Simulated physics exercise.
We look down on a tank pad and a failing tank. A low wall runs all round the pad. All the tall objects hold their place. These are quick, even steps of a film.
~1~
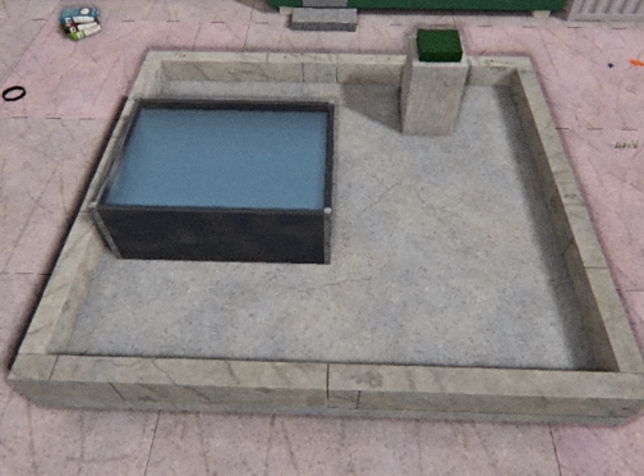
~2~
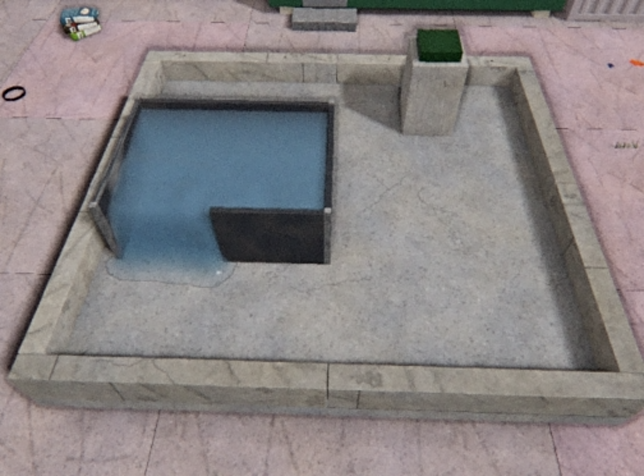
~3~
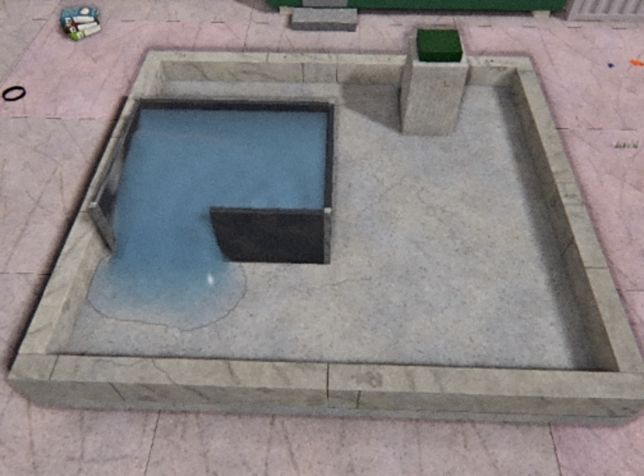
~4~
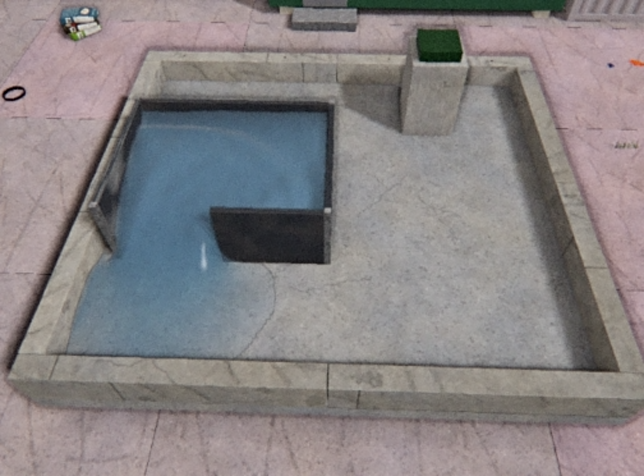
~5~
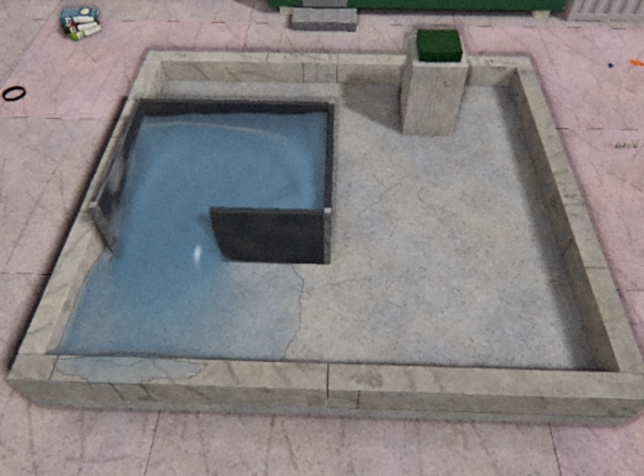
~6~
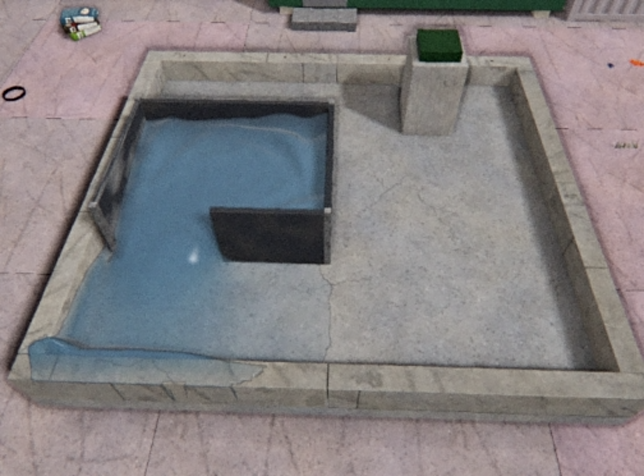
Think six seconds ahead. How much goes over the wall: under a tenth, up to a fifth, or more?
Over the wall goes a tenth to a fifth.
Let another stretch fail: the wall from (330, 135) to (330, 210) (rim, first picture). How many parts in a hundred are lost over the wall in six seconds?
Roughly 2 per cent.
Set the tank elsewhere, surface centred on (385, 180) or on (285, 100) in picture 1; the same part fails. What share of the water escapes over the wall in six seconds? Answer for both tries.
About 6 and 4 per cent.
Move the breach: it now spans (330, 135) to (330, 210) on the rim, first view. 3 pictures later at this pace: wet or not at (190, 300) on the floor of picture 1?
Answer: No water.
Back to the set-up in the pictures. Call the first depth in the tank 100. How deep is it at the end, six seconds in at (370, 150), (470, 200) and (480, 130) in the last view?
About 6, 14 and 18 per cent.
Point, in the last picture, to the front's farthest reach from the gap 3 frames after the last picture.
Close to (426, 380).
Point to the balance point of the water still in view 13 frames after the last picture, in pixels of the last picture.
At about (238, 253).
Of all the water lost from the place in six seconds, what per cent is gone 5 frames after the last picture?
About 30 per cent.
A moment on, water covers 15 % of the floor; the low wall has let 1 % over.
Next, water covers 20 % of the floor; the low wall has let 3 % over.
Then, water covers 45 % of the floor; the low wall has let 11 % over.
Later, water covers 60 % of the floor; the low wall has let 12 % over.
In the end, water covers 75 % of the floor; the low wall has let 12 % over.
